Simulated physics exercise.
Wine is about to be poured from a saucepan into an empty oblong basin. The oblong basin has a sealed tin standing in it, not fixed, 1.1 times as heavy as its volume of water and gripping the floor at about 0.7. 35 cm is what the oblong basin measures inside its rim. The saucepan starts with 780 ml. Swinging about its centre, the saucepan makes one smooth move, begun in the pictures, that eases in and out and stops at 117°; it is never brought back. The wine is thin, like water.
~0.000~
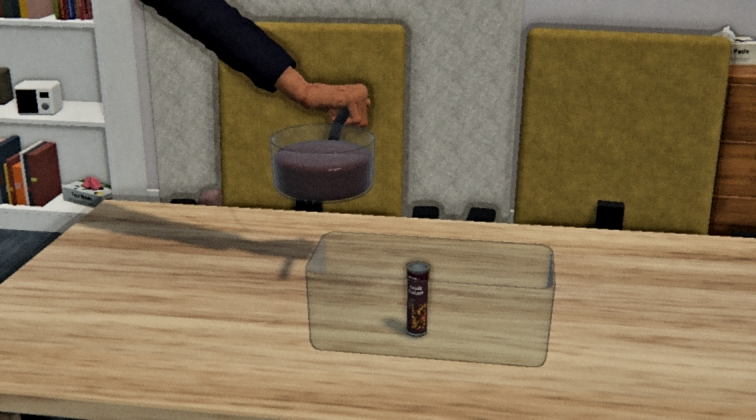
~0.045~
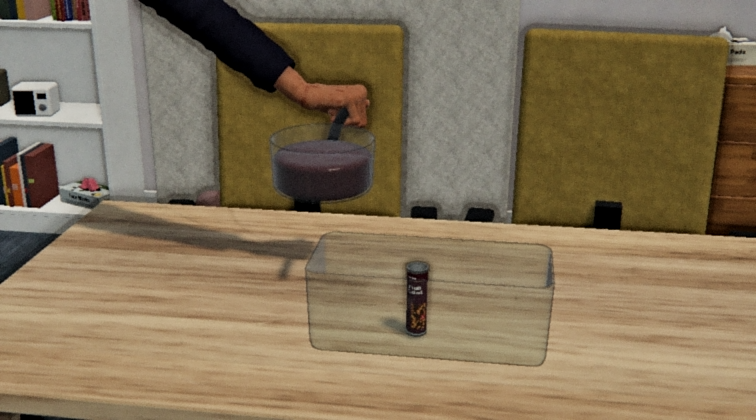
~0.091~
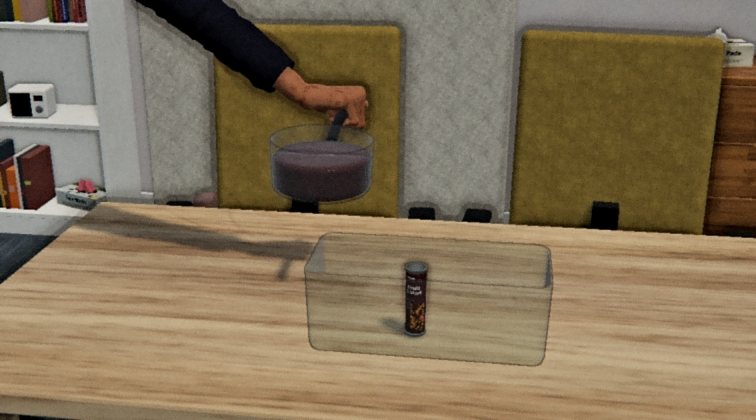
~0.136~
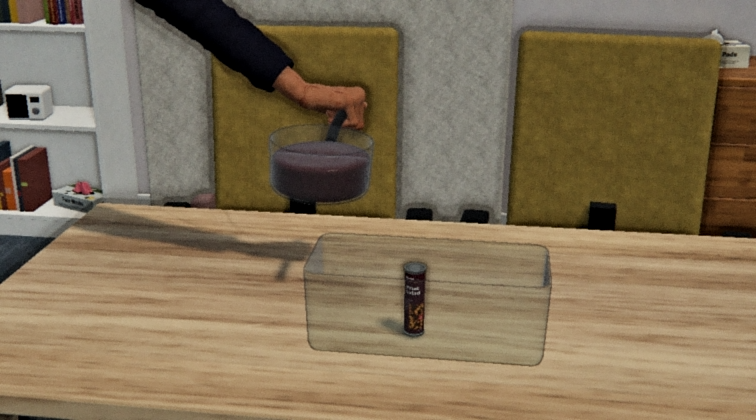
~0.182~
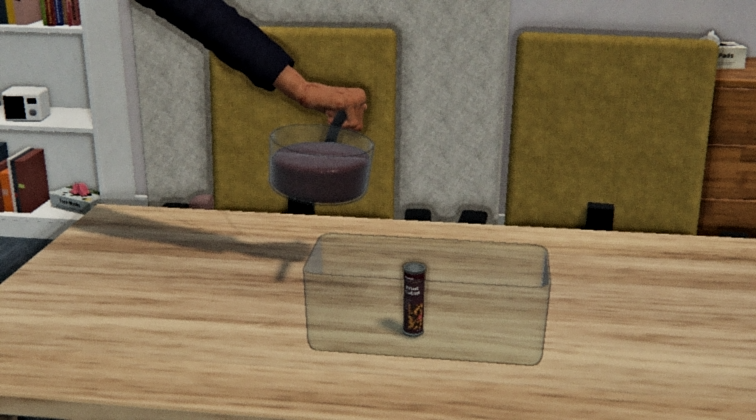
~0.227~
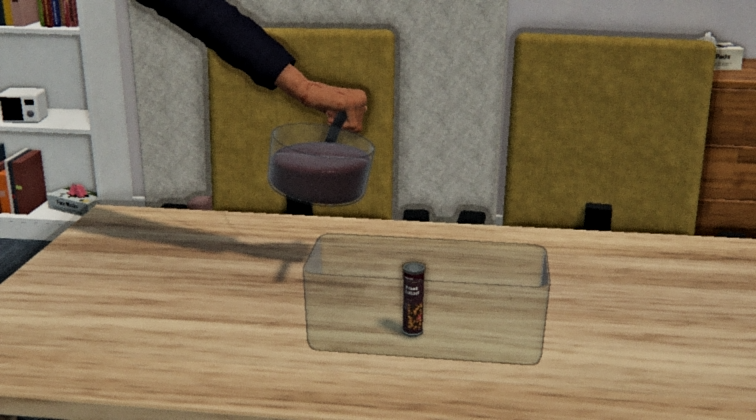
Saucepan of dark purple liquid, held by a hand, tilting very slightly above a clear oblong basin with a small tin inside.
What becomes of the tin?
The tin keeps upright.
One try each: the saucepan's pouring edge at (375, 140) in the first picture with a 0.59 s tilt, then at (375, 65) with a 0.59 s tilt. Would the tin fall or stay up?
First it tips over; then it tips over.
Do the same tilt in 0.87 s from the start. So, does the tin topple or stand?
Result: Tin tipped over.
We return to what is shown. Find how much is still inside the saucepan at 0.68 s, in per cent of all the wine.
Roughly 60 per cent.
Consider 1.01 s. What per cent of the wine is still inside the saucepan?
I'd estimate some 7 per cent.
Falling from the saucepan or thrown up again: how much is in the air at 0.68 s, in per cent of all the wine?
Roughly 30 percent.
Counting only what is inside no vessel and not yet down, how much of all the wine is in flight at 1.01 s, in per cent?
Around 8 percent of it is airborne.
After 0.68 s the tilt is 68° and 60 per cent is still to pour; the tin stands where it began.
After 1.01 s the tilt is 108° and 7 per cent is still to pour; the tin stands where it began.
After 1.35 s the tilt is 117° and 0 per cent is still to pour; the tin stands where it began.
After 1.73 s the tilt is 117° and 0 per cent is still to pour; the tin stands where it began.
In the end the tin stands where it began.
